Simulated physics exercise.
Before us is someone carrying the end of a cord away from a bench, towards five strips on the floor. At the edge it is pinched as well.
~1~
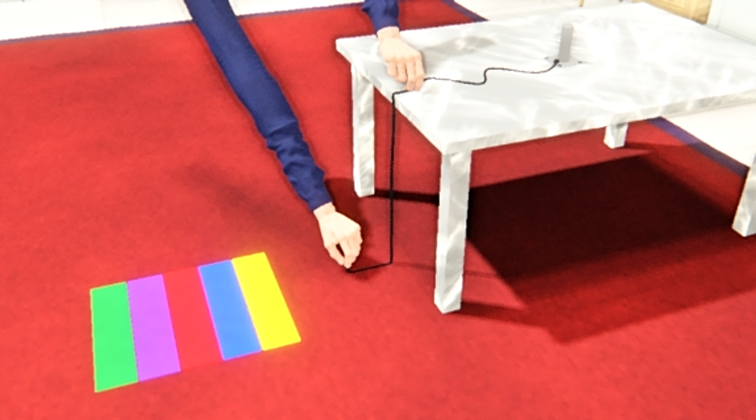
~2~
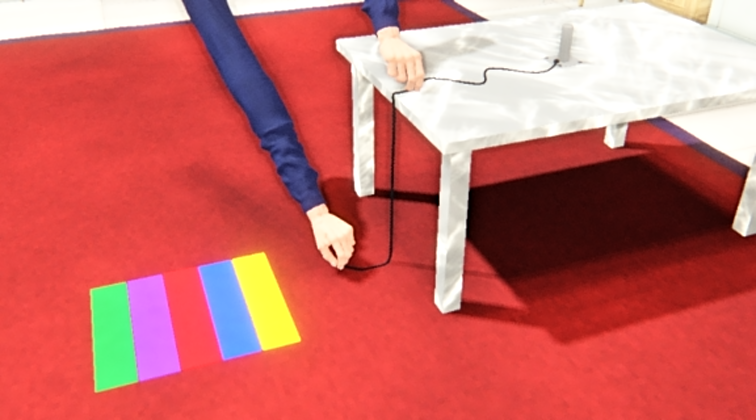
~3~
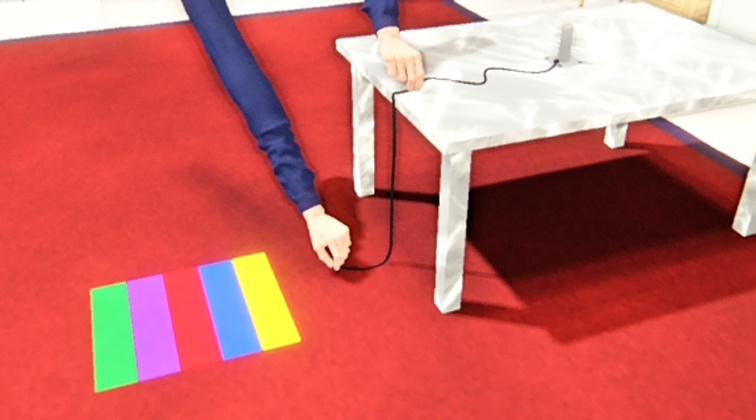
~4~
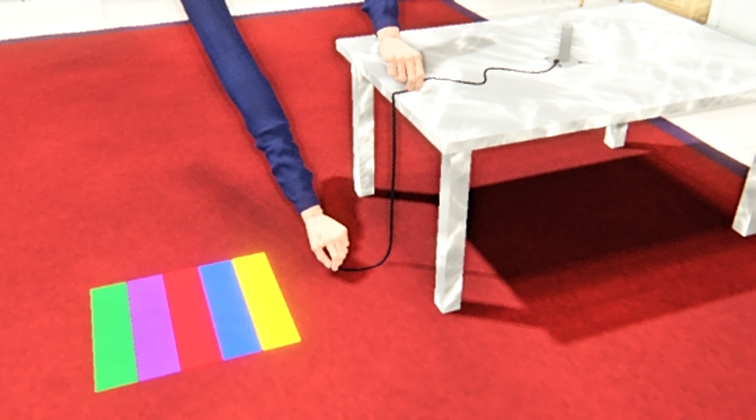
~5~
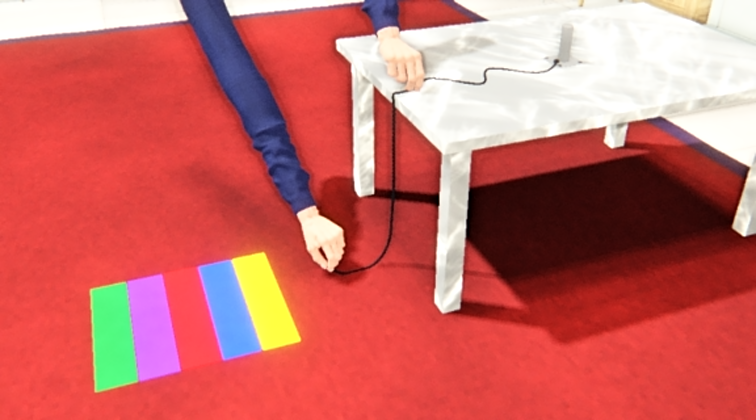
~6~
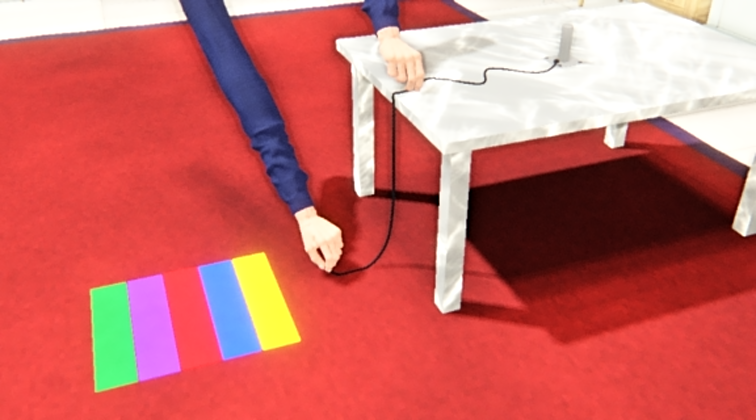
A hand at the end of a dark blue sleeve draws the end of a black cord slowly left, just above a red floor seen from a raised angle. A second hand pinches the cord at the edge of a whitish table, right, while green, purple, red, blue and yellow strips lie lower left. The hanging cord bends into a rounder curve as the lower hand shifts slightly; the view stays still.
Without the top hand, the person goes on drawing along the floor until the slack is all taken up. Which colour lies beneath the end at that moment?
Purple.
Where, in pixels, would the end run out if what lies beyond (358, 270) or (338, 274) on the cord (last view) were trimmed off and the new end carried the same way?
In that order: (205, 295) and (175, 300).
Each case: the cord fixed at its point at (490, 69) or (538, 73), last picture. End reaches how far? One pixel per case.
Estimates in sequence: (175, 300) then (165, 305).
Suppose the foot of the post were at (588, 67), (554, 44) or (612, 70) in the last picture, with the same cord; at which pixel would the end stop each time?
The first try gives (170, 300), the second (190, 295) and the third (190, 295).
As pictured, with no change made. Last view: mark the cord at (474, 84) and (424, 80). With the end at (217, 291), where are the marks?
The first one ends up at (433, 84) and the second one at (391, 102).
Soon after, end near (217, 291); over blue.
After that, end near (177, 300); over red.
At the stop, end near (151, 306); over purple. Over purple.
